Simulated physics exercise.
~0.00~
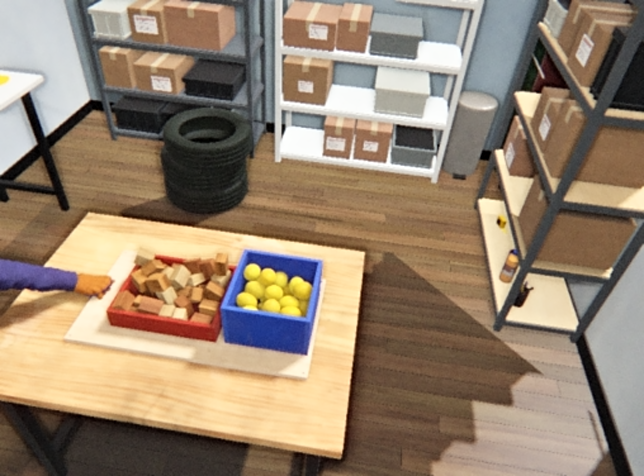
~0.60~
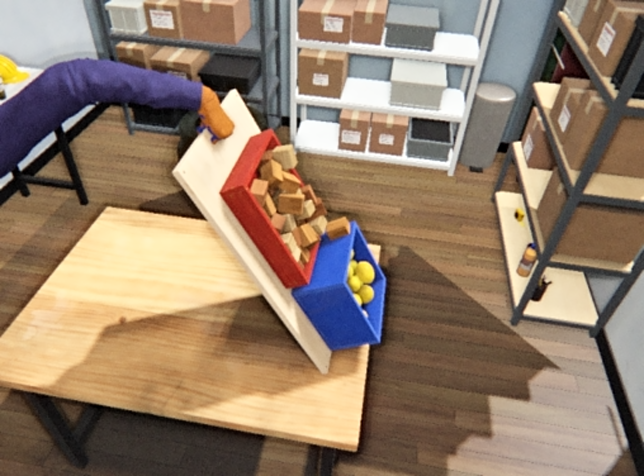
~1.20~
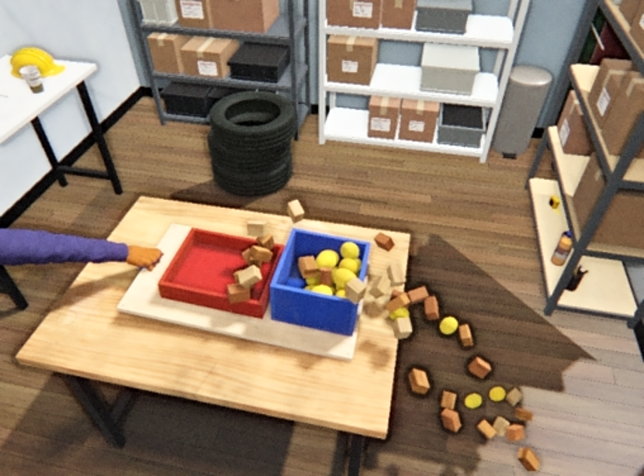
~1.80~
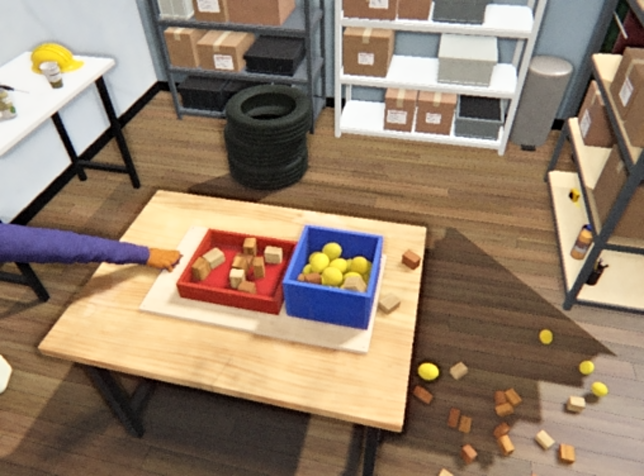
A board carrying a red crate of wooden blocks and a blue crate of yellow balls lies flat on a wooden table, a purple-sleeved arm reaching to its left end. The hand lifts that end high, tipping the board steeply to the right while the blocks heap toward the lower side of the red crate. As the board comes back down flat, blocks spill out over the blue crate, the table and the floor, along with a few balls. Finally the red crate holds only a small share of its blocks, while the blue crate remains mostly full, with some blocks among its balls.
